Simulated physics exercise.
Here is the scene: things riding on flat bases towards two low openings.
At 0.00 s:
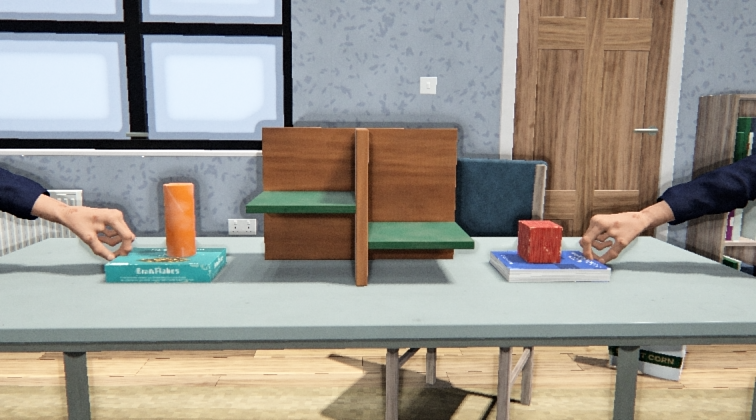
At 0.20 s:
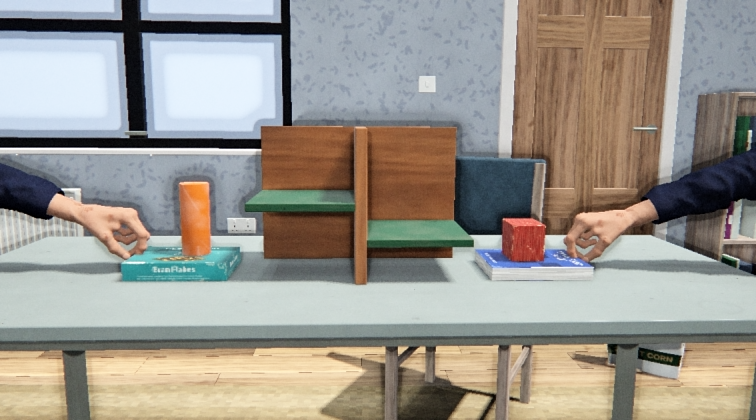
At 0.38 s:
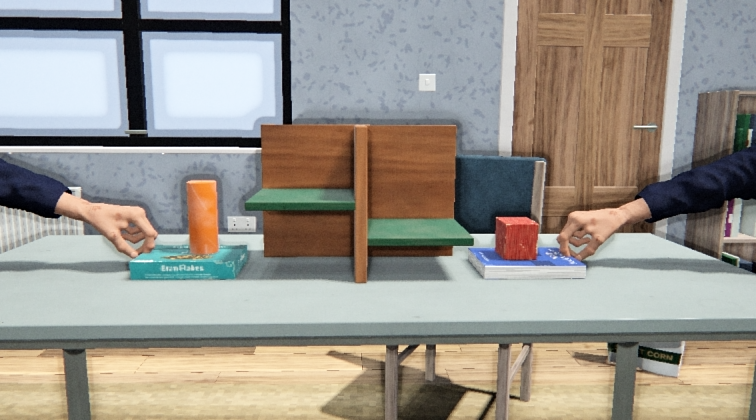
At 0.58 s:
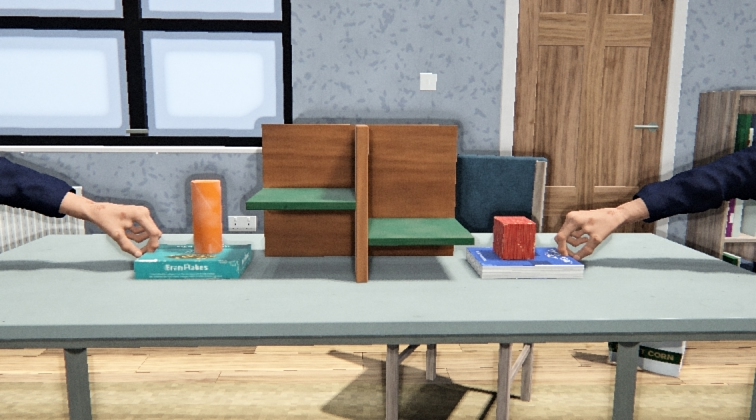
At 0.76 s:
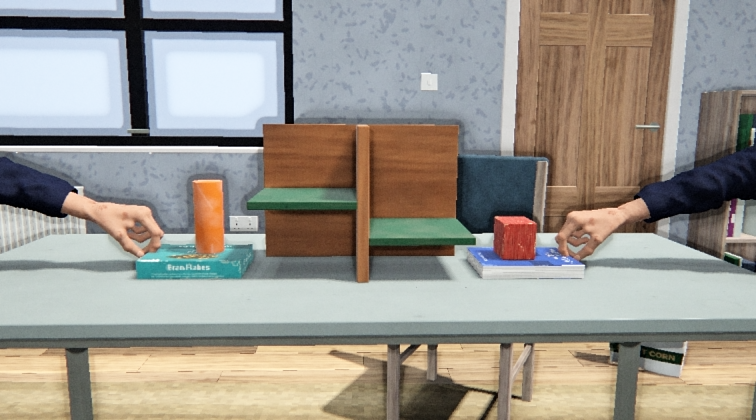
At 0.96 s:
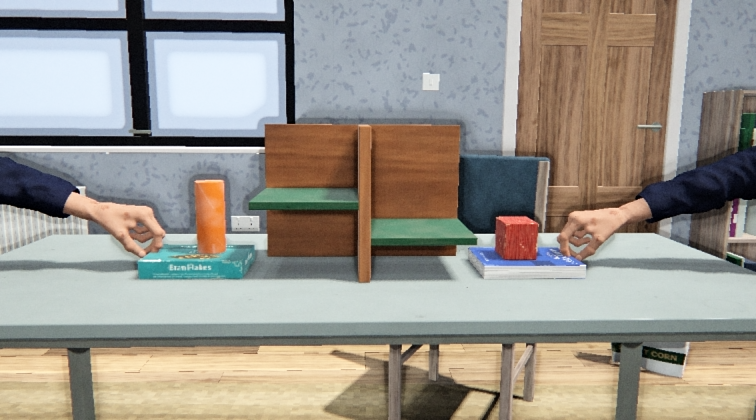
Two hands push a turquoise packet carrying an upright orange candle from the left and a blue book carrying a red block from the right, both inward across a grey table. Between them stands a brown wooden unit with two green shelves, seen from the front in a room with a window and door. The sliding slows to almost nothing, while the view stays nearly still.
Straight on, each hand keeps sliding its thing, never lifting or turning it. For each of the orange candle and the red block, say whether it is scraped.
In order: Orange candle: Bumps; red block: Bumps.
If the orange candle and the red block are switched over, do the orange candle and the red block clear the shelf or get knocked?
After the change, the orange candle runs into the shelf and the red block fits beneath.
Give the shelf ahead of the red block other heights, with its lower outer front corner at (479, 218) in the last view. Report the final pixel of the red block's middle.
Roughly (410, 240).
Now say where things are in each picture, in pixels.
The first picture shows hands sliding the things forward; orange candle (180, 220); red block (539, 241); turquoise packet (169, 264).
The second picture shows hands sliding the things forward; red block (523, 240); shelf (360, 200).
The third picture shows hands sliding the things forward; orange candle (203, 217); blue book (524, 262).
The fourth picture shows hands sliding the things forward; red block (514, 238); turquoise packet (197, 261).
The fifth picture shows hands sliding the things forward; orange candle (209, 216); shelf (362, 198).
The sixth picture shows hands sliding the things forward; orange candle (211, 216); red block (516, 238); blue book (523, 262).
After 2.18 s, orange candle tipped 28° from how it was near (249, 215); red block pushed back on its carrier near (483, 239).
After 2.82 s, orange candle on its side near (253, 238); red block pushed back on its carrier near (483, 239).
At rest (3.9 s), the orange candle strikes the shelf, near (267, 238); the red block strikes the shelf, near (503, 253).
